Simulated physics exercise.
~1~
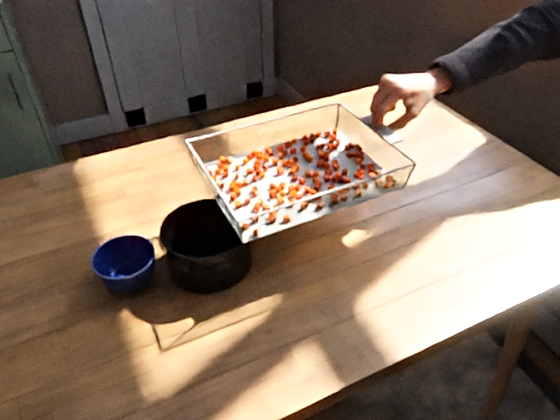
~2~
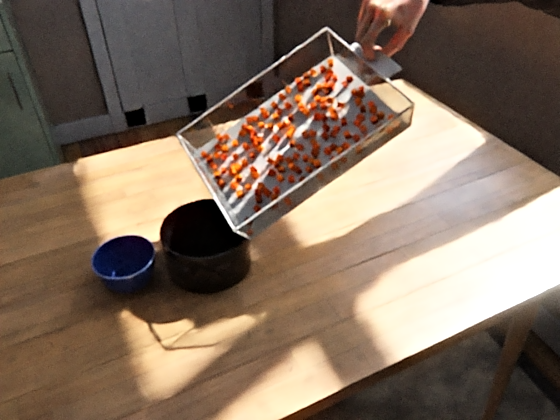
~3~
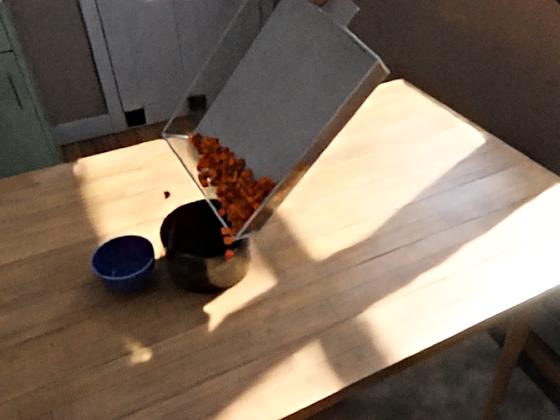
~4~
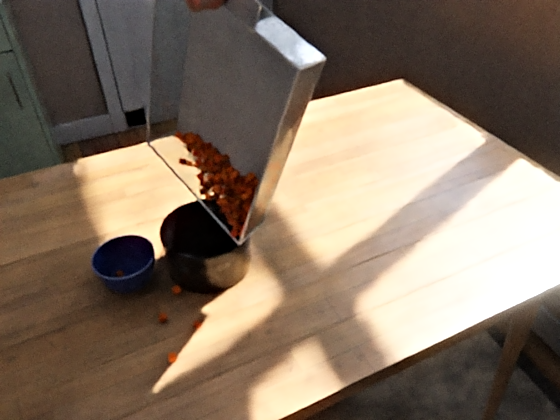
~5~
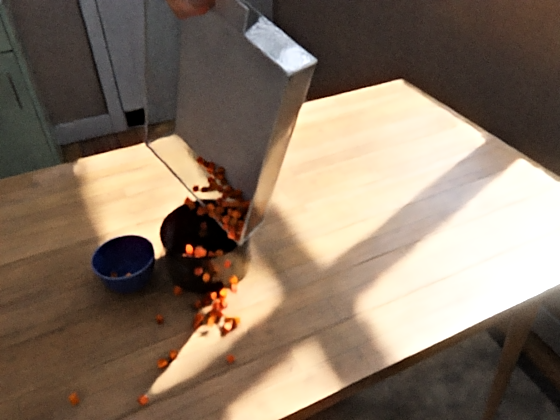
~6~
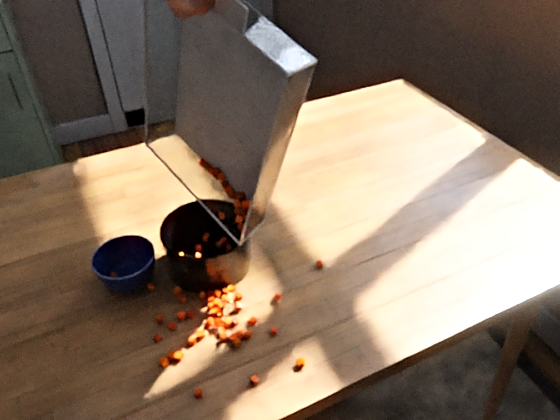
A hand in a dark sleeve holds the far end of a clear-sided tray of small orange carrot pieces above a sunlit wooden table, seen from above at an angle. Below the tray's near corner stands a black pot, with a blue bowl to its left. The hand lifts and tips the tray steeply, and the pieces slide down and bunch in the lower corner. As the tray turns upright, they spill over the pot, some dropping in and others scattering across the table in front. Finally the tray rests upright with some pieces still inside, while the blue bowl appears to catch none.
